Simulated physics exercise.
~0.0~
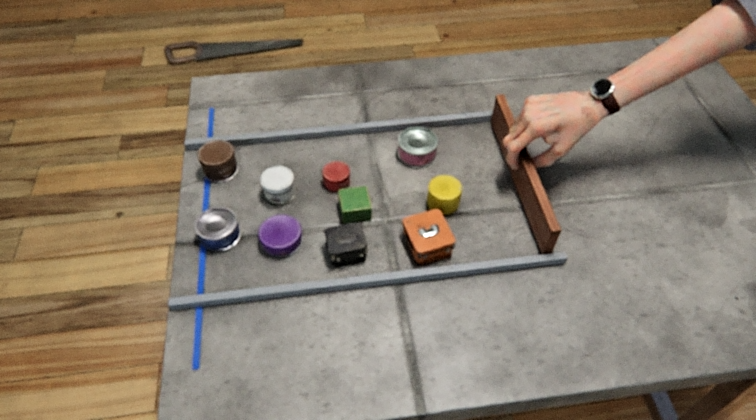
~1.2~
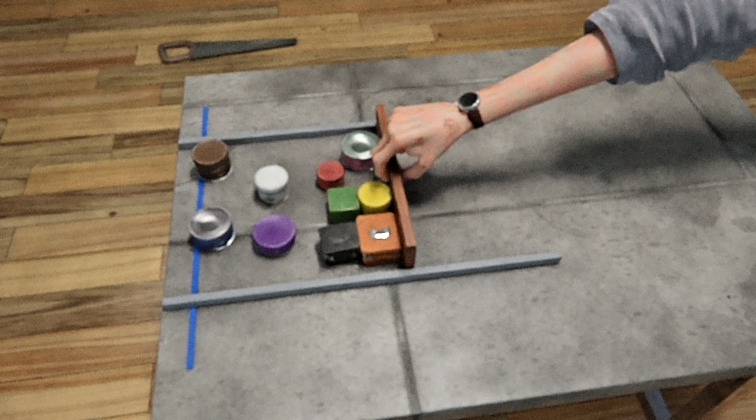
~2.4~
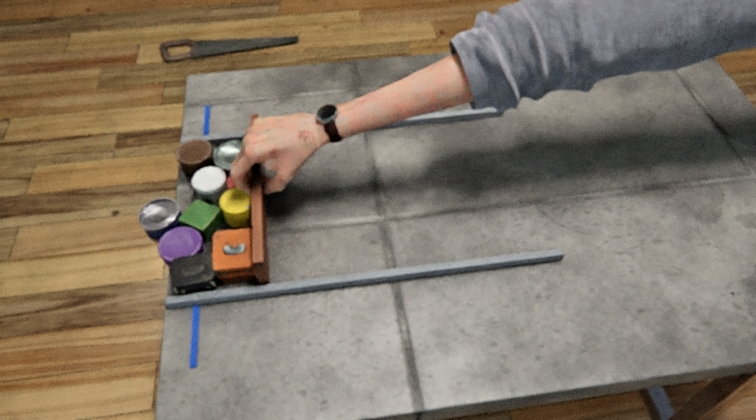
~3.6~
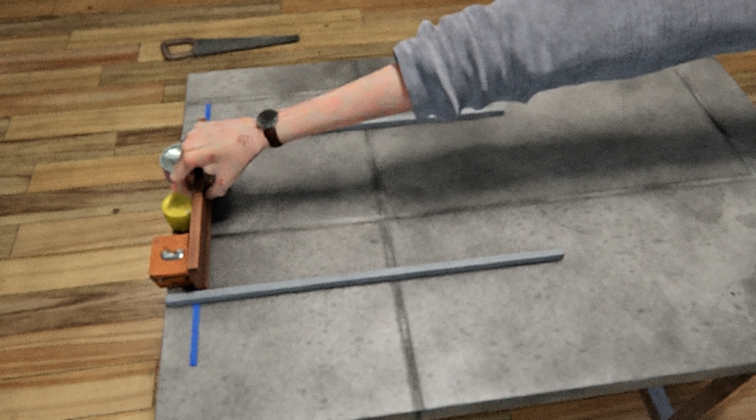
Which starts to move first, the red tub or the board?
The board starts to move first. The red tub stays where it is while the board closes in from the right, and only moves left later in the sweep.
